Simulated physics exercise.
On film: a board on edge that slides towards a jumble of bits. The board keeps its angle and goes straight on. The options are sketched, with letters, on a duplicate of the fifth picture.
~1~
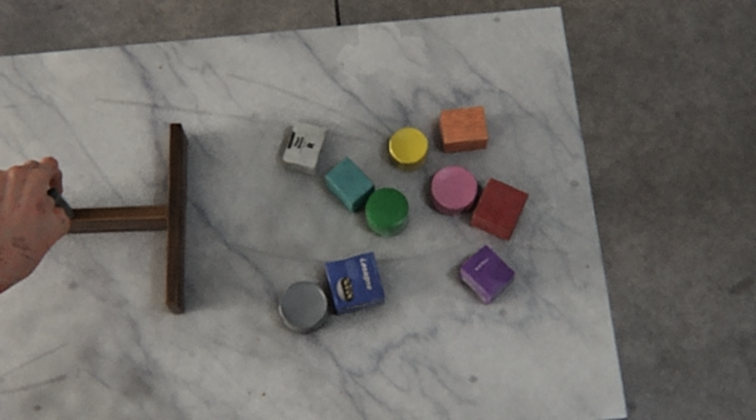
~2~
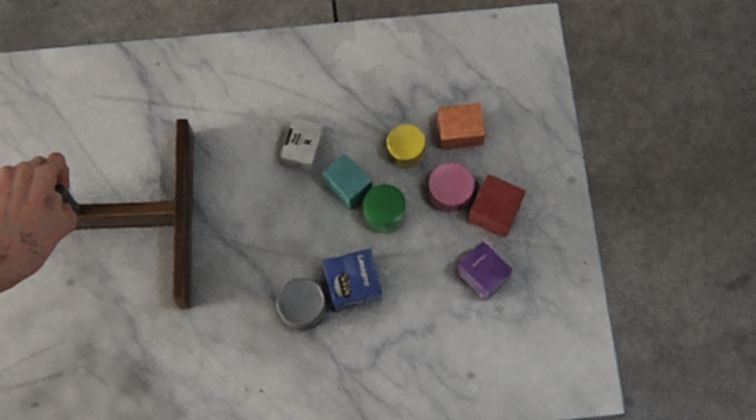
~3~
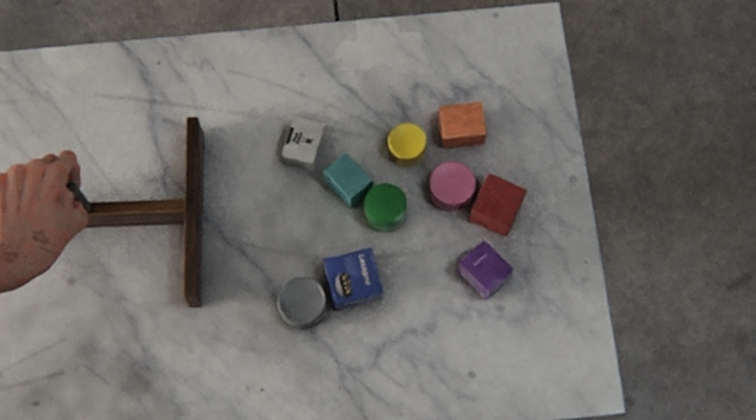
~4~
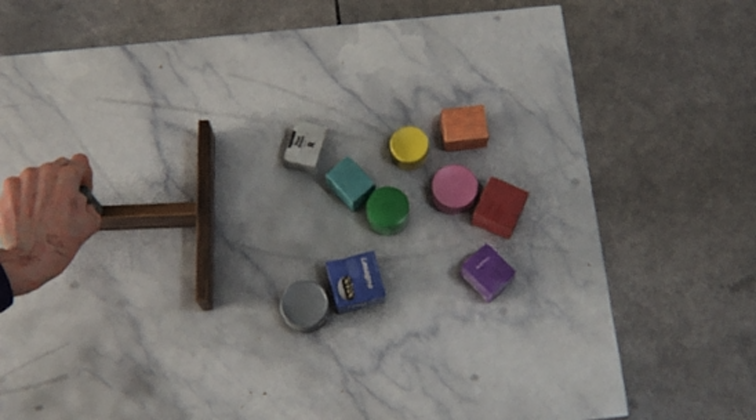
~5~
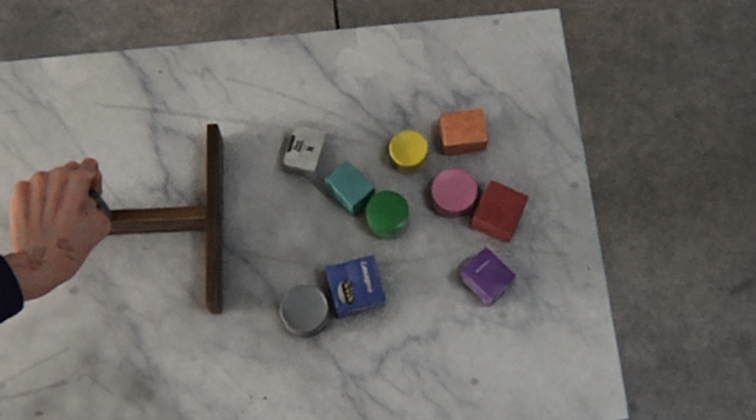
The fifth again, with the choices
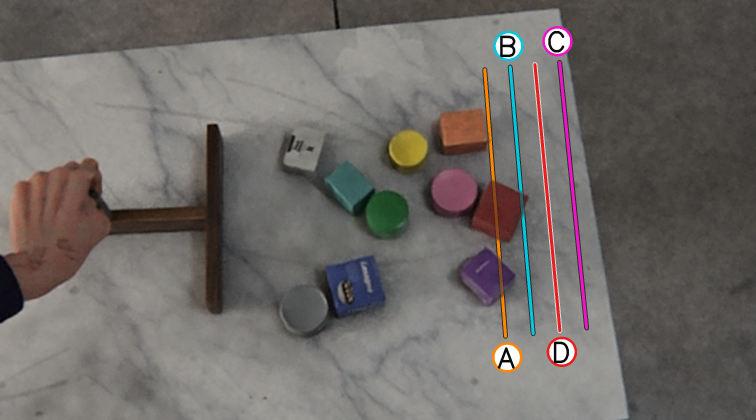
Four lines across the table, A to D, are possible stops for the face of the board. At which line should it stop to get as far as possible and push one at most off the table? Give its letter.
Up to line B.
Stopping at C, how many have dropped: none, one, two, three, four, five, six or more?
Six or more.
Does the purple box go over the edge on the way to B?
No.
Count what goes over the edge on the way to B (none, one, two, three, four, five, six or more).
In all, none.
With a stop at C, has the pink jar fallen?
Yes.
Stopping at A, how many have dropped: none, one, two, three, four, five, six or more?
The count is none.
On the marked copy, A at (495, 197); B at (521, 195); C at (573, 189); D at (547, 192).
Following B. Soon after the start, board (322, 200); grey tub (331, 324); white box (345, 146).
Later, board (433, 189); red block (522, 221); orange block (501, 117).
In the end, board (520, 181); orange block (567, 108); yellow jar (572, 146); none fallen.
As for the rest, A is within the limit but short; C drops seven; D drops four.
